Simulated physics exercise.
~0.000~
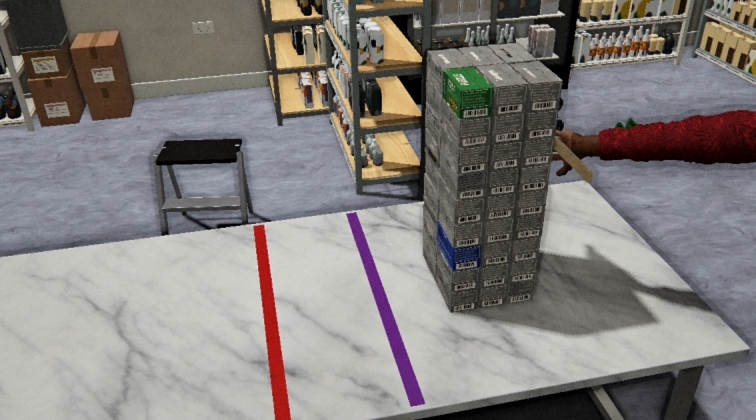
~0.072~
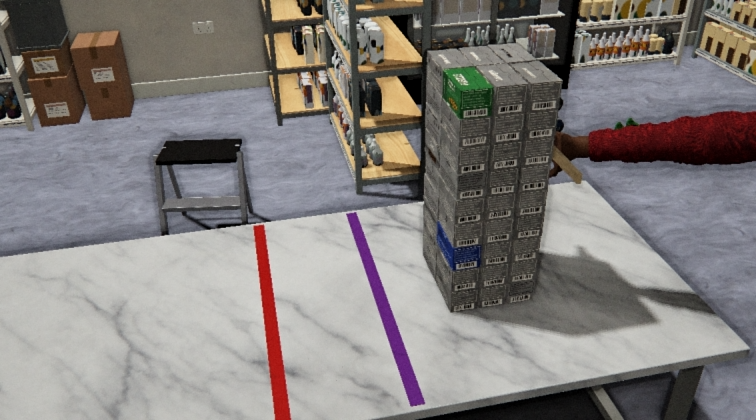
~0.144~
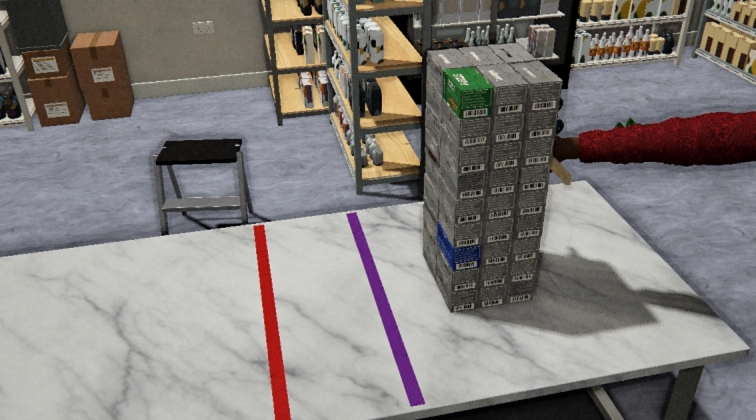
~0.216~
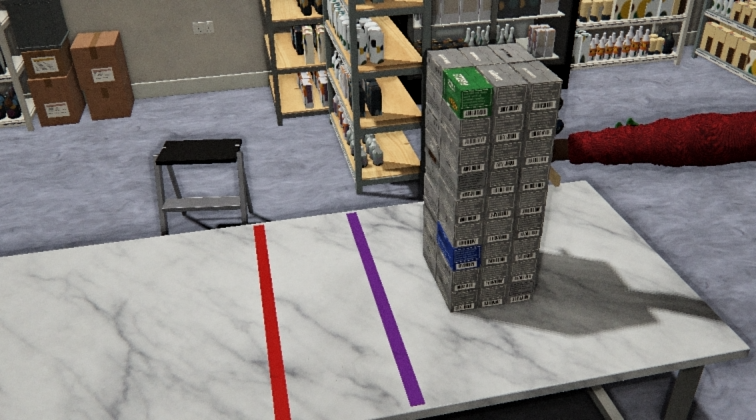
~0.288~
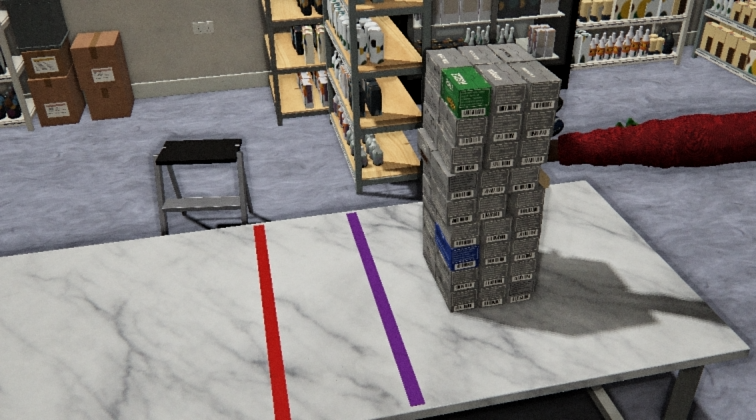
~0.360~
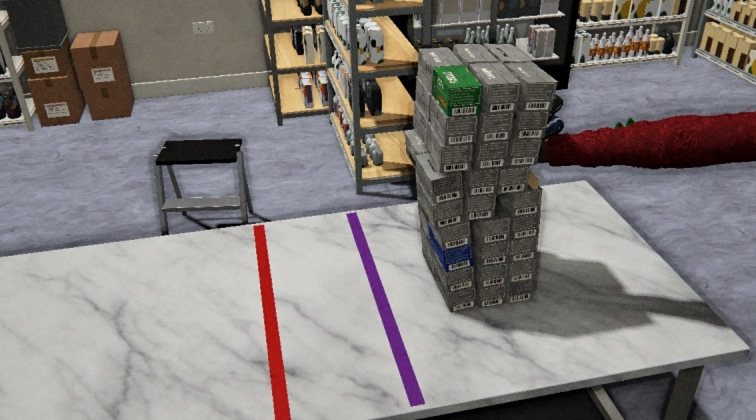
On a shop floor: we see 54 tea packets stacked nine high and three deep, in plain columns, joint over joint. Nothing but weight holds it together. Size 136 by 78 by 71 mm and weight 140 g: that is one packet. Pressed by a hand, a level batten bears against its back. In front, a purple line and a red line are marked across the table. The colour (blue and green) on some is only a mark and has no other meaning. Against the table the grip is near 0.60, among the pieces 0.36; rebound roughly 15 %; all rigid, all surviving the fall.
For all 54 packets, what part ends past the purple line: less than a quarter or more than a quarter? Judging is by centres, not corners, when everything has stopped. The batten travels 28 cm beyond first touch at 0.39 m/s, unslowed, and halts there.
Over a quarter.
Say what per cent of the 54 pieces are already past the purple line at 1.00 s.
By then, 40 per cent.
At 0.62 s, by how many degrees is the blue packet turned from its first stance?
Some 40°.
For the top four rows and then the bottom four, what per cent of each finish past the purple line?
Top: 50%, bottom: 20%.
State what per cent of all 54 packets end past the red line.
Fraction past the line: About 20 in a hundred.
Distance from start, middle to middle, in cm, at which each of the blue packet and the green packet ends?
Moved: Blue 28, green 114.
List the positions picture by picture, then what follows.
In the first frame (we follow the side turned to the camera), batten (590, 178) 9 cm from the stack; purple line, near end, (391, 328); red line, near end, (274, 347); green packet (477, 104); blue packet (467, 259); no piece has moved.
Batten (580, 179) 58 mm from the stack; green packet (477, 104), in the second frame.
Batten (569, 181) 30 mm from the stack; green packet (477, 104), in the third frame.
Batten (558, 182) 1 mm in; green packet (477, 104), in the fourth frame.
Batten (547, 183) 27 mm in; blue packet (465, 258); 24 stirred so far, in the fifth frame.
Batten (536, 185) 55 mm in; purple line, near end, (391, 328); red line, near end, (274, 347); blue packet (459, 259) tipped 7°; green packet (465, 102) displaced 27 mm; steepest lean 7°, the packet at (447, 189); 44 stirred so far, in the sixth frame.
Around 0.62 s, 3 of the 54 packets past the purple line; blue packet tipped 44°, 25 mm lower; green packet tipped 23°, 6 cm lower.
Around 1.00 s, 22 of the 54 packets past the purple line; blue packet upside down; green packet on its side.
Finally (2.2 s), 22 of the 54 packets past the purple line; blue packet on its side; green packet on its side. That is 41 per cent. Seen by the last camera, middles, blue packet near (364, 297), green packet near (80, 338).
